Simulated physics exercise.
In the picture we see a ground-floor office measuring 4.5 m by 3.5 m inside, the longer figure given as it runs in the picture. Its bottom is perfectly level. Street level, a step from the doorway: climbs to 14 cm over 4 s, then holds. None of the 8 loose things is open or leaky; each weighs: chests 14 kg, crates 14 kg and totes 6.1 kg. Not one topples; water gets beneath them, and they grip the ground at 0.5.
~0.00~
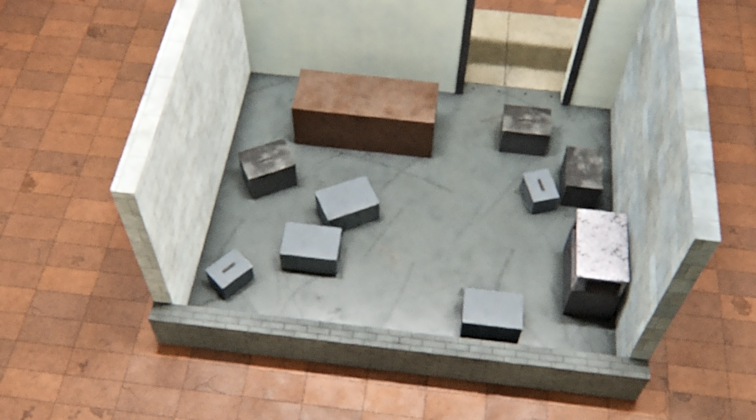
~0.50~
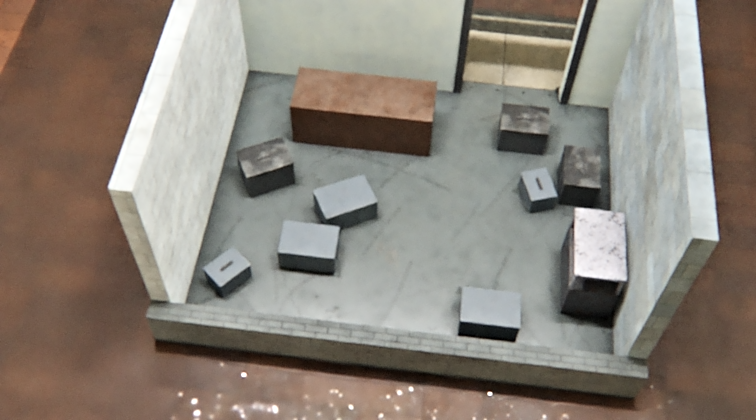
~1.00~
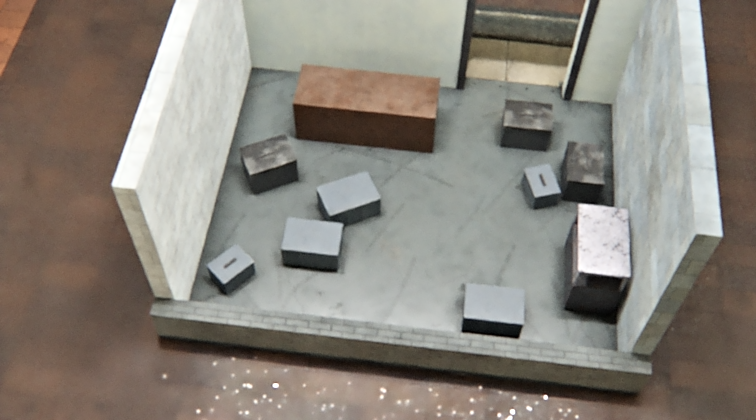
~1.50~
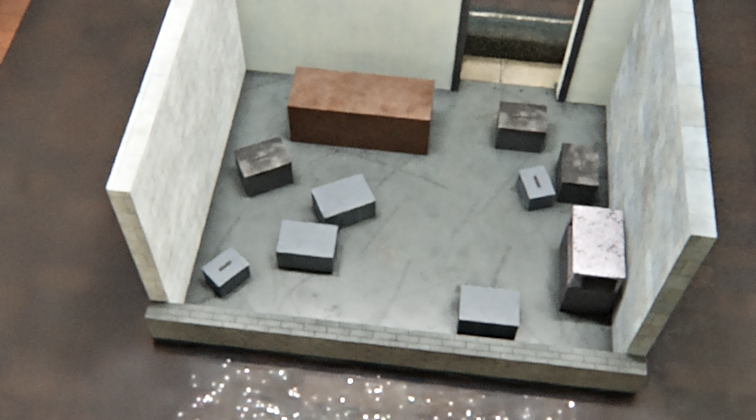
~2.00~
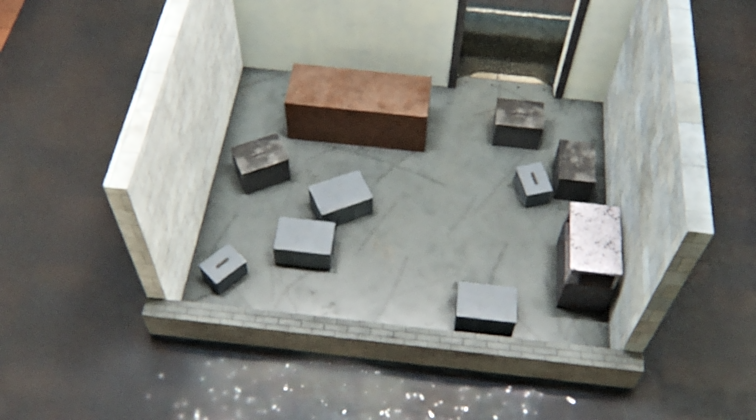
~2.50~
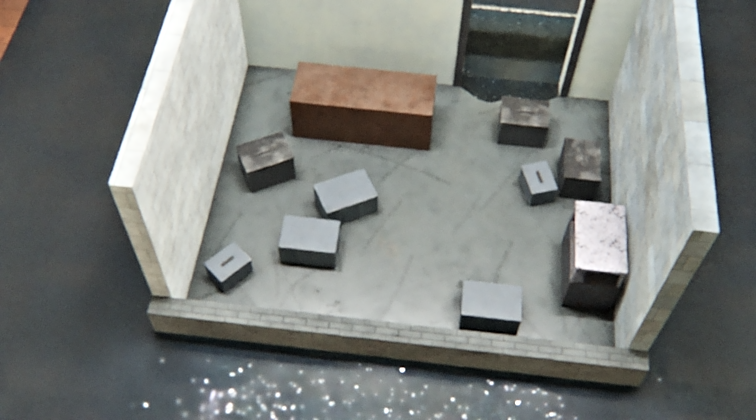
Dark water spread over the tiled ground outside the small walled room, glittering along the front, then rose outside the doorway and just edged in over the threshold, while the boxes inside stayed put.
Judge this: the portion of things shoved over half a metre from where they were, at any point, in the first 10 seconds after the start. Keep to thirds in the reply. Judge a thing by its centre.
My answer: One to two thirds.
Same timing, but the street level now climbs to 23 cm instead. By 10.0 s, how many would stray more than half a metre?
So the tally would be 5.
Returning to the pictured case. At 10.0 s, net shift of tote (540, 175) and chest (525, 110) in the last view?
They've ended up 150 cm and 200 cm away, in that order.
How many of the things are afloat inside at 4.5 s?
Then: 0.
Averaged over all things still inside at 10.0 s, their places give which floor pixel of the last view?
Mean position: Approximately (385, 249).
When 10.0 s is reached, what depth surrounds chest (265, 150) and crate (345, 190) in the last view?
First roughly 1 cm, second roughly 3 cm.
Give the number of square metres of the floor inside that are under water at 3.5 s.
I'd put it close to 1.0 m2.
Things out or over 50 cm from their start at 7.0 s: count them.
By my tally, 3.
After 3.5 s 0 of 8 are over 50 cm from their spots; 0 afloat.
After 4.5 s 0 of 8 are over 50 cm from their spots; 0 afloat.
After 7.0 s 3 of 8 are over 50 cm from their spots; 1 afloat.
After 10.0 s 3 of 8 are over 50 cm from their spots, and 3 have been at some point; 3 afloat.
